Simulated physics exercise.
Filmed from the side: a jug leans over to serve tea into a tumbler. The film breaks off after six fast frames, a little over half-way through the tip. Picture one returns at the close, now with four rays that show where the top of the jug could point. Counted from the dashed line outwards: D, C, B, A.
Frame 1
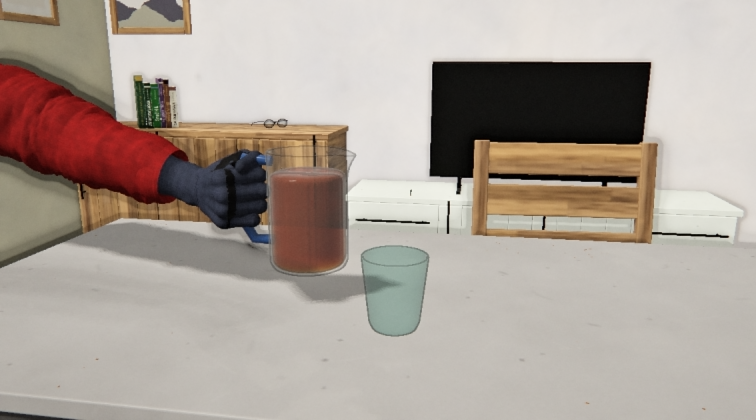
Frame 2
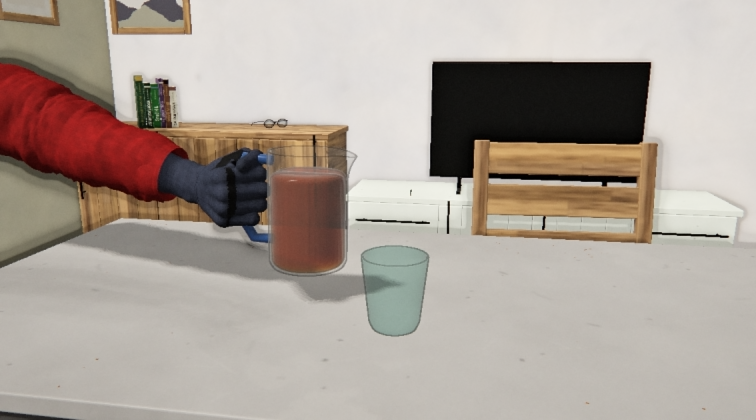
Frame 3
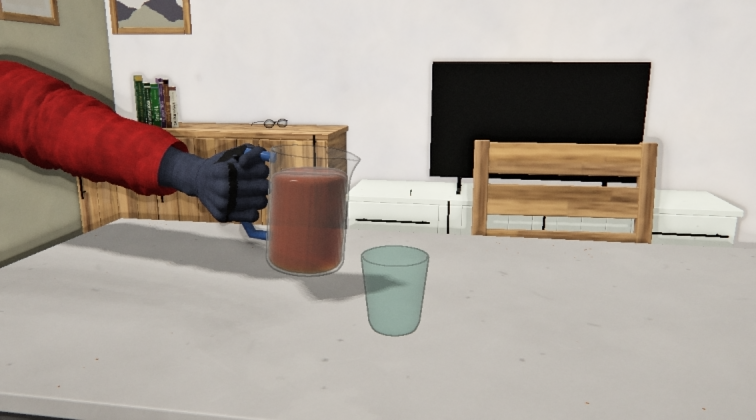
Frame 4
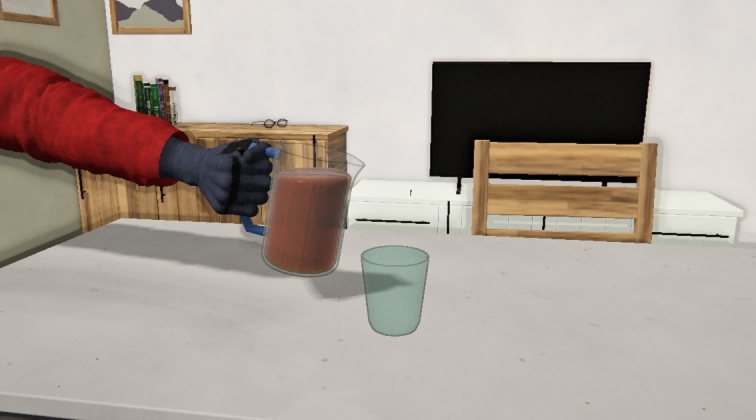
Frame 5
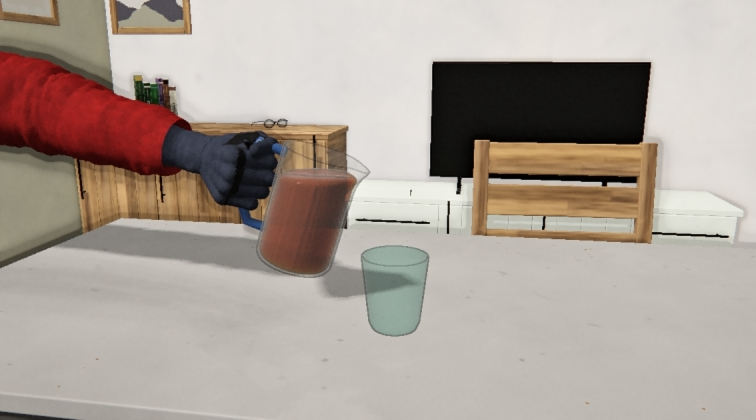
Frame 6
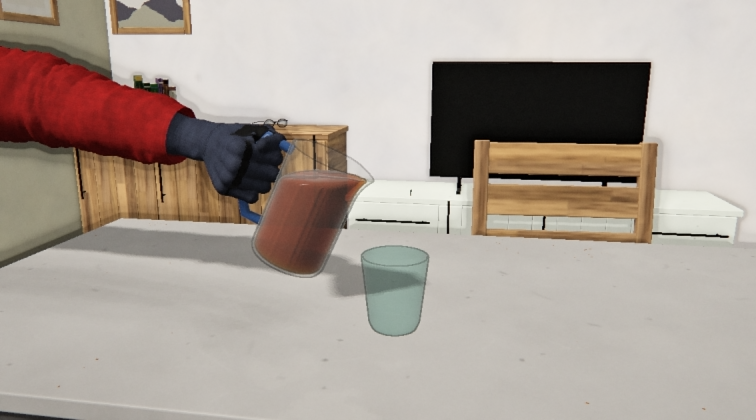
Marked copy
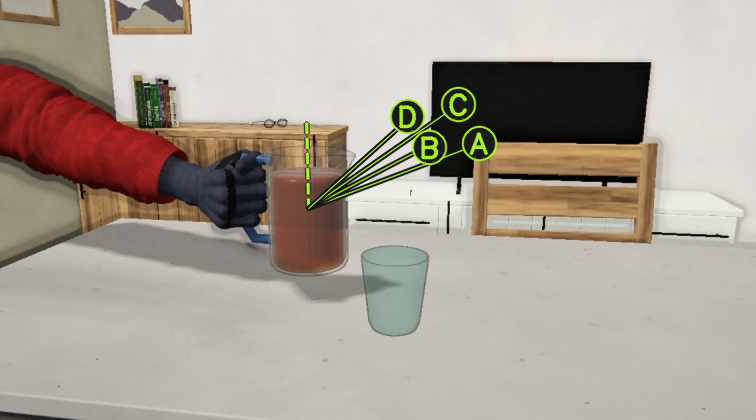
A gloved hand in a red sleeve holding a clear jug of reddish-brown tea, then tilting it rightward beside an empty tumbler.
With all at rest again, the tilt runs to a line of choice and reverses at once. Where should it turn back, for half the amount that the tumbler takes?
C works best here.
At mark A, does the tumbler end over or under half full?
Over.
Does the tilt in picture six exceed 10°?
Yes, it does.
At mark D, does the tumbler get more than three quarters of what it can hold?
No, it does not.
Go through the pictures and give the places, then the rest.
The first picture shows upright, lip at (354, 155); rim of the tumbler round (395, 255); nothing has left yet.
The second picture shows upright, lip at (355, 156); nothing has left yet.
The third picture shows tipped about 5°, lip at (358, 159); nothing has left yet.
The fourth picture shows tipped about 10°, lip at (363, 165); nothing has left yet.
The fifth picture shows tipped about 17°, lip at (368, 172); nothing has left yet.
The sixth picture shows tipped about 24°, lip at (372, 180); nothing has left yet.
In lime, A at (463, 149); B at (412, 153); C at (444, 113); D at (396, 129).
With A, the tumbler ends with about 82 % of what it can hold; 6 % of the tea is spilt.
With B, the tumbler ends with about 67 % of what it can hold.
With C, the tumbler ends with about 47 % of what it can hold.
With D, the tumbler ends with about 31 % of what it can hold.
